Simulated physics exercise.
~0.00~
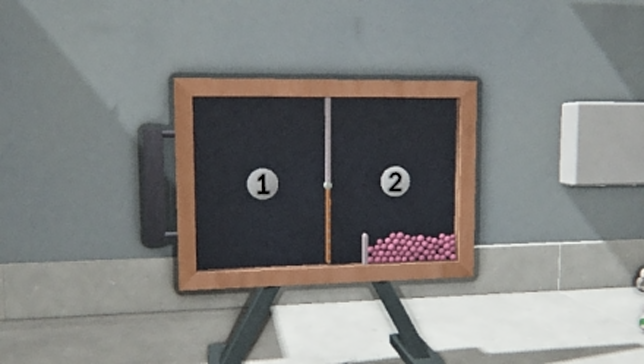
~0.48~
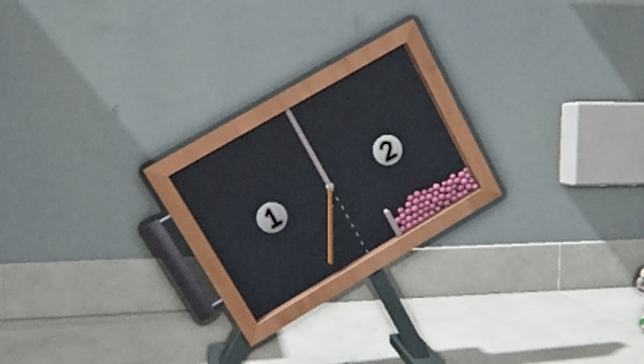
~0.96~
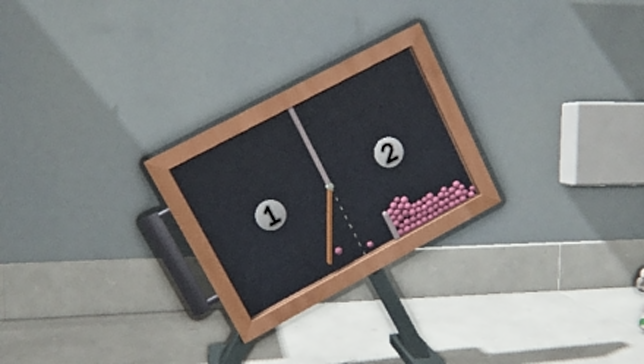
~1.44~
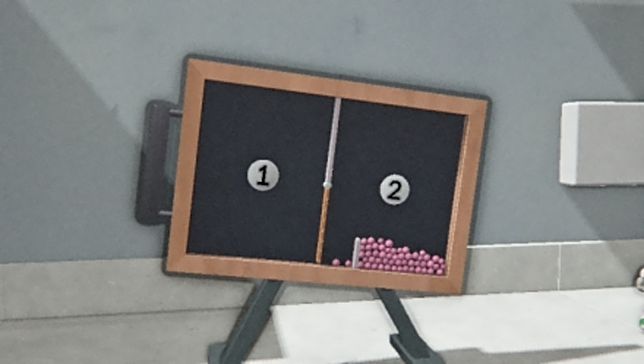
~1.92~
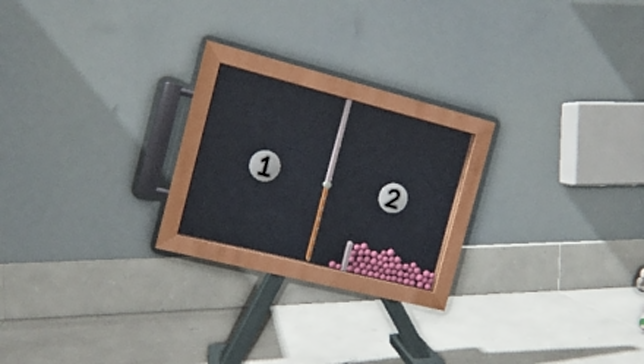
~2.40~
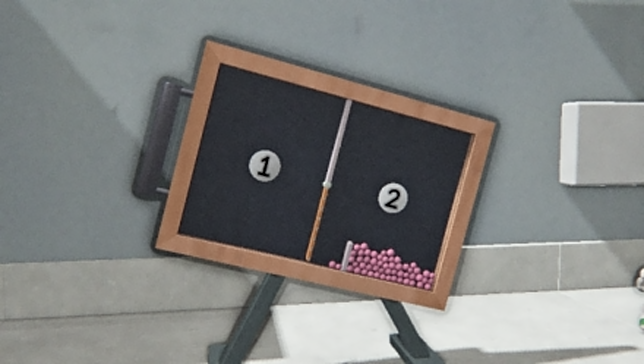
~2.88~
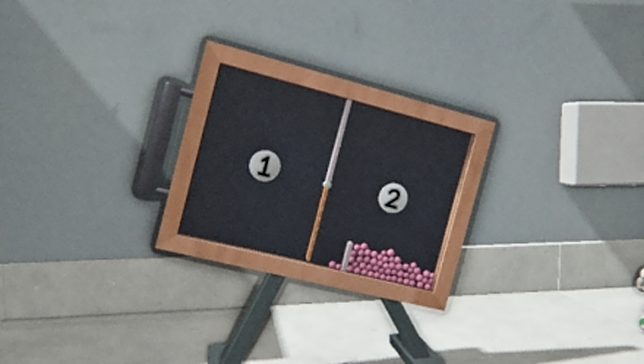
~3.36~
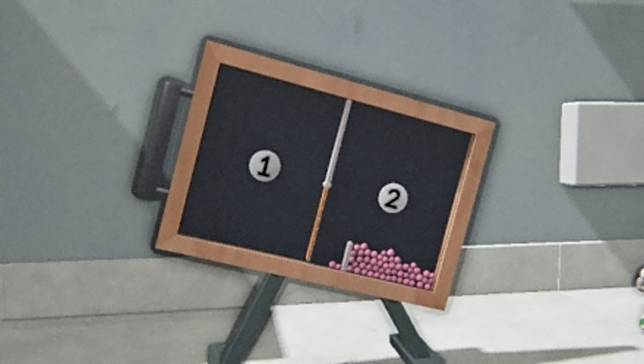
The framed case tips left, then swings back right, its pink beads staying mostly right.
